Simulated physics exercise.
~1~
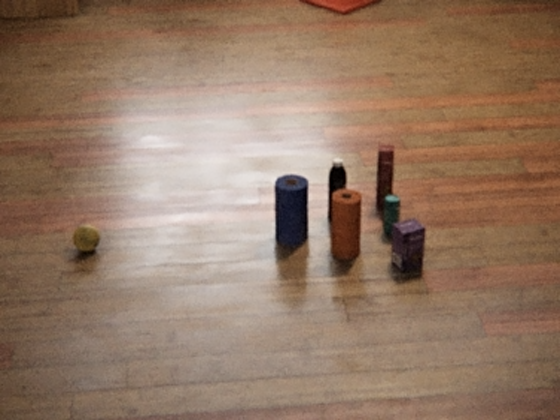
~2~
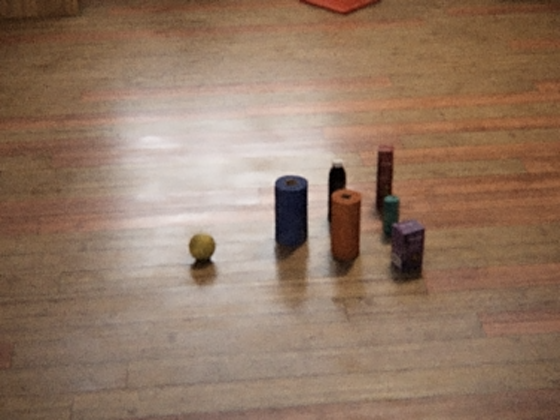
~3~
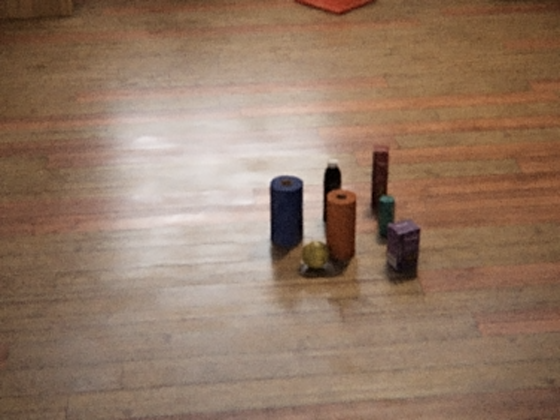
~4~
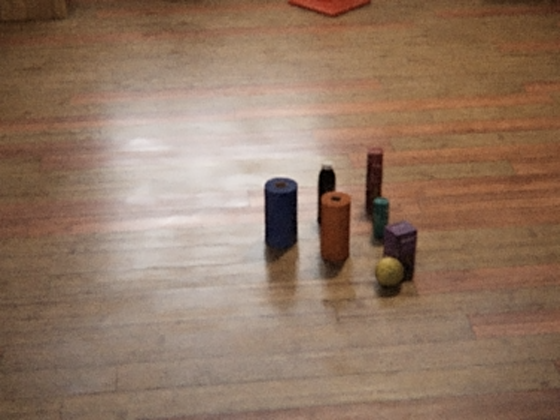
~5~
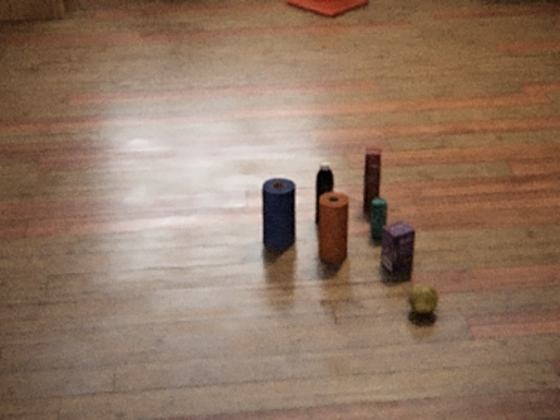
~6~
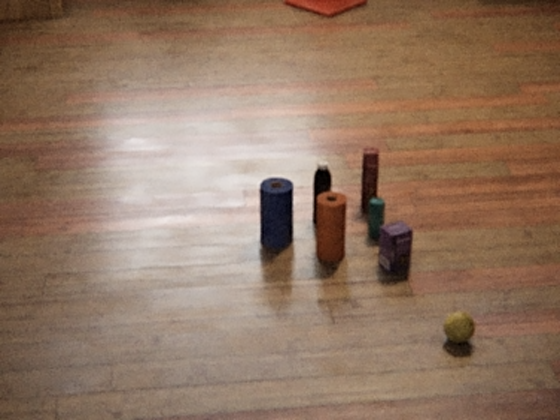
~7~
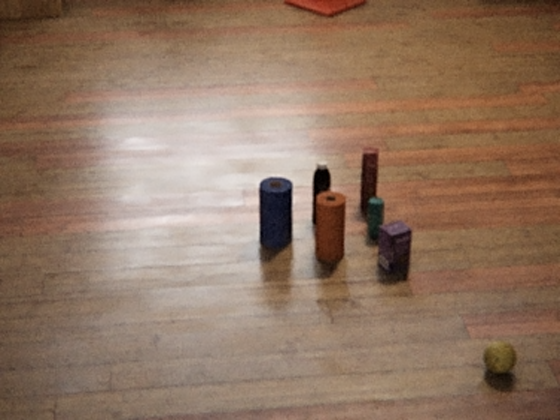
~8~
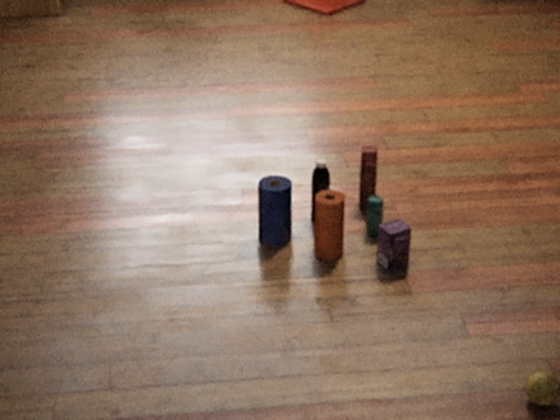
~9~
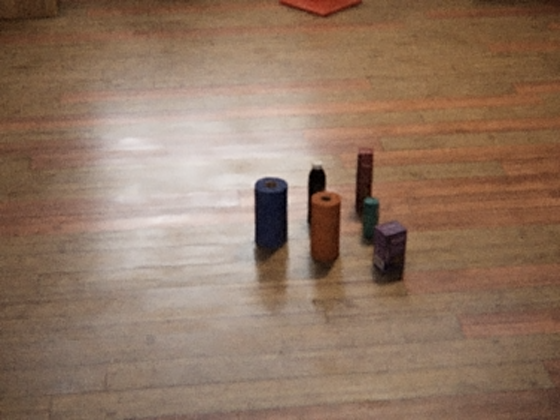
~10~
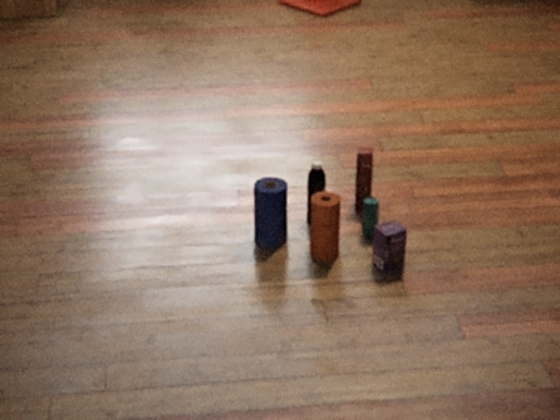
On a shiny wooden floor, a yellow ball rolled in from the left, passed in front of a standing blue roll, an orange roll and a purple carton, then continued out of sight at the lower right, leaving the whole group of objects upright.
